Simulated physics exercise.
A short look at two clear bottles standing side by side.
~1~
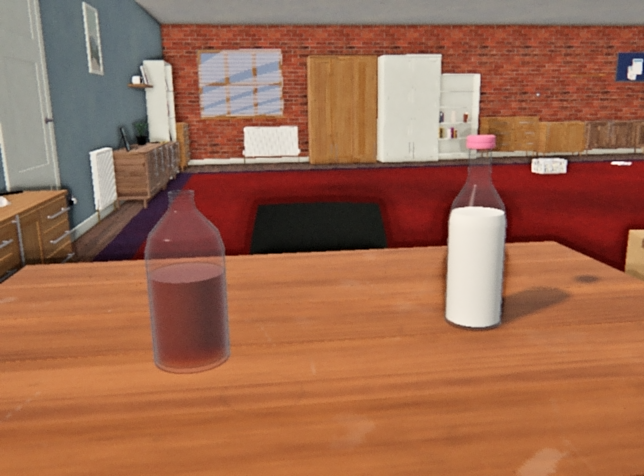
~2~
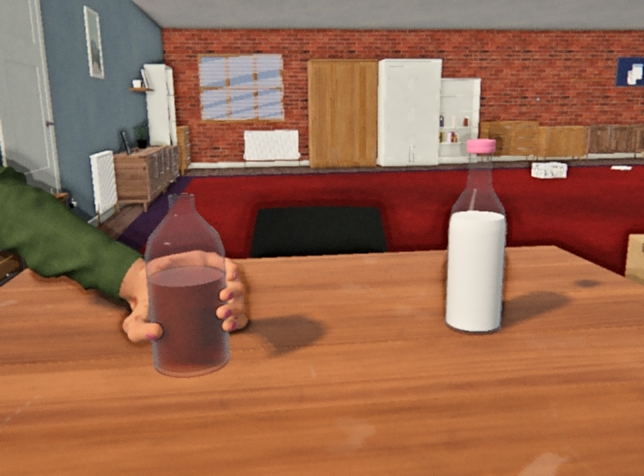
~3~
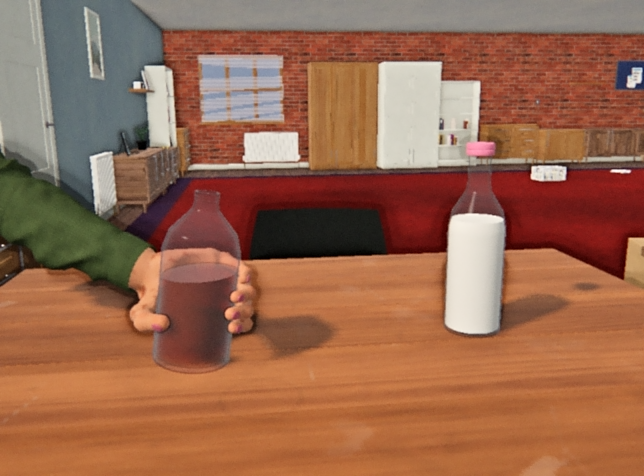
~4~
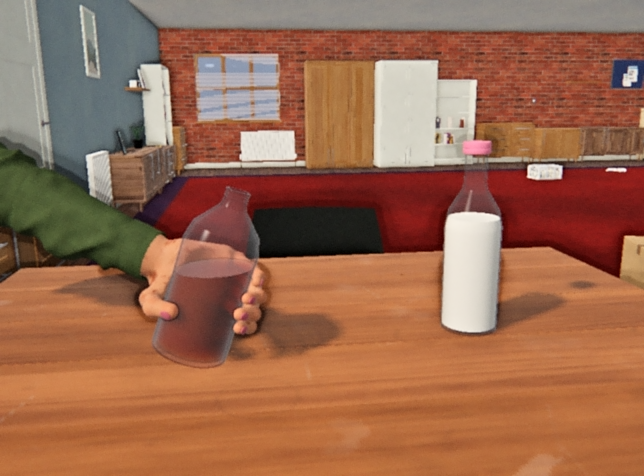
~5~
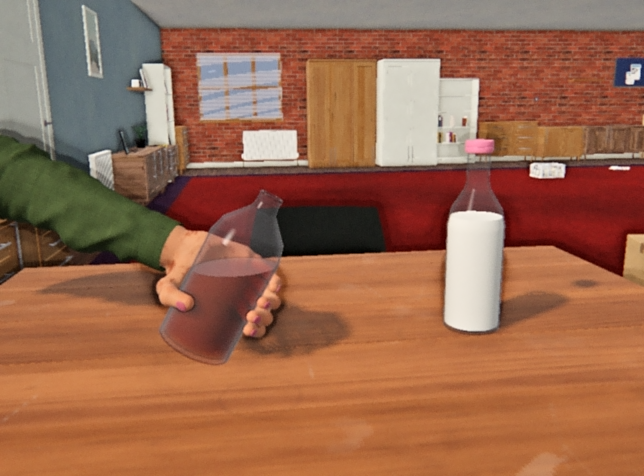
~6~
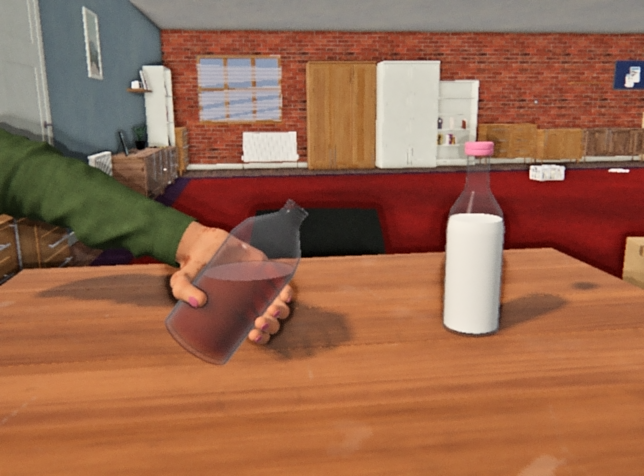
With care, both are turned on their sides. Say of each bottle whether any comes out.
Left: It lets some out. Right: It holds it all.
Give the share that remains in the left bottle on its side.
About 55 per cent.
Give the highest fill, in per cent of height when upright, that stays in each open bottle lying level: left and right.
In turn 28 and 22 per cent.
A moment on, the left bottle is nearly down; left bottle, all still inside.
Further on, the left bottle lies flat; left bottle, a puddle at its mouth.
When it is over, both lie flat; left bottle, a puddle at its mouth; right bottle, all still inside.
